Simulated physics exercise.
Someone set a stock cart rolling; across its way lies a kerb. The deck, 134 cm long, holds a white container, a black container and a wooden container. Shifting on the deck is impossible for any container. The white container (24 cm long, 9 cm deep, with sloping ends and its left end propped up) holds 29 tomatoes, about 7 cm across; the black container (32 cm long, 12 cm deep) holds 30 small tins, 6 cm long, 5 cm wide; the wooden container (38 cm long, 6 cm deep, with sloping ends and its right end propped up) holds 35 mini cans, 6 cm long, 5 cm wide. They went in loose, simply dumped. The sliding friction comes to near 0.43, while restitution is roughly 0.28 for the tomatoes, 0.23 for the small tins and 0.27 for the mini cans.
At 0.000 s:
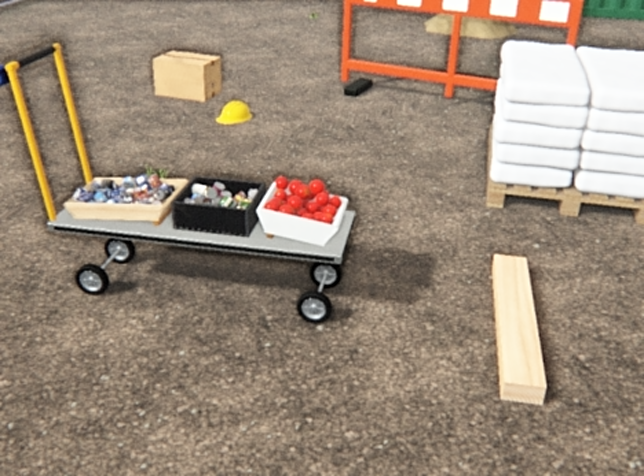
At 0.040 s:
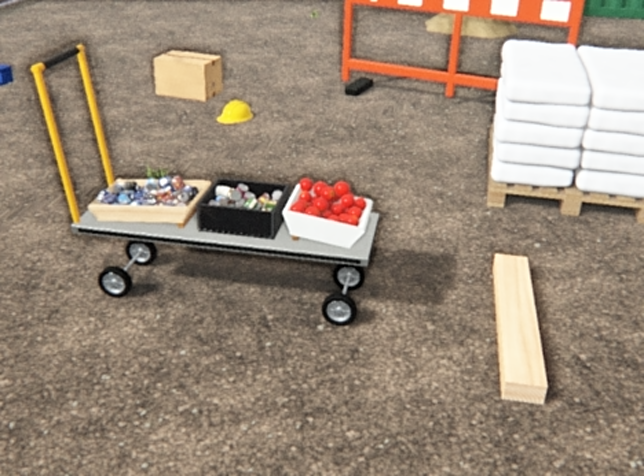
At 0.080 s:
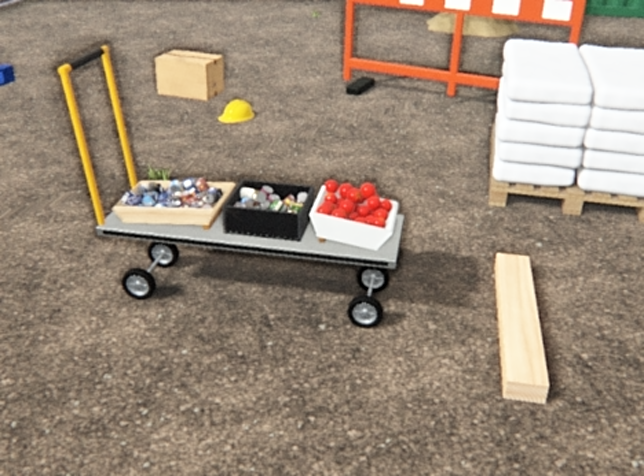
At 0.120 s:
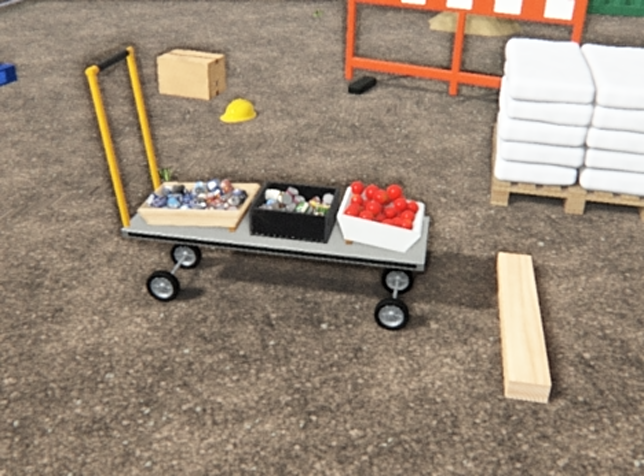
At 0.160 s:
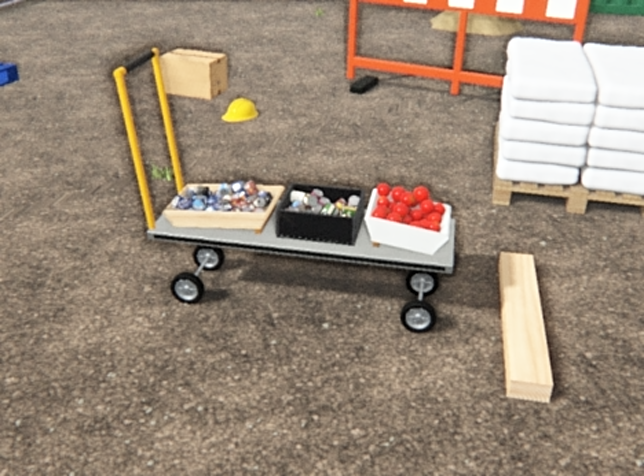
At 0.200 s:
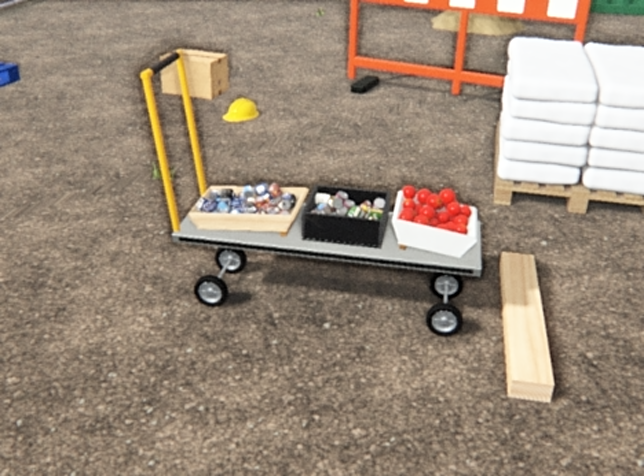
The video shows a flat cart with a yellow handle rolling steadily to the right across rough ground toward a wooden beam, carrying a wooden tray and a black crate of small mixed items and a white container of tomatoes.
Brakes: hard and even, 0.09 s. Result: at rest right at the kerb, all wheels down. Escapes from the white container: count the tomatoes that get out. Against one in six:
I expect the share that escapes to go past a sixth.
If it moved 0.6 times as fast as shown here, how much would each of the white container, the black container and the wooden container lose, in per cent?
White container 10, black container 0, wooden container 10 per cent.
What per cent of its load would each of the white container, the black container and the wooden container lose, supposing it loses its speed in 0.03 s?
That way you'd get white container at 40, black container at 0, and wooden container at 20 percent.
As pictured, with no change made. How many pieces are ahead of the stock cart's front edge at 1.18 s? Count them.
I'd put it at some 12 pieces.
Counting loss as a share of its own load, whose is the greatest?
Answer: The white container.
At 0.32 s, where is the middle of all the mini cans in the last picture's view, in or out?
I'd put the middle close to (305, 211).
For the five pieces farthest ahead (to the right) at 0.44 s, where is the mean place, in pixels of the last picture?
The five leading pieces sit around (557, 210).
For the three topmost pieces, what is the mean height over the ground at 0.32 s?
Around 60 centimetres.
After 0.22 s, the brake bites.
After 0.32 s, 0 of 29 out of the white container, 0 of 30 out of the black container and 0 of 35 out of the wooden container.
After 0.44 s, 7 of 29 out of the white container, 0 of 30 out of the black container and 6 of 35 out of the wooden container.
After 0.67 s, 11 of 29 out of the white container, 2 of 30 out of the black container and 8 of 35 out of the wooden container.
Outcome (at 1.18 s), 11 of 29 out of the white container, 2 of 30 out of the black container and 9 of 35 out of the wooden container. Asked share, 11 of 29, 38 per cent.
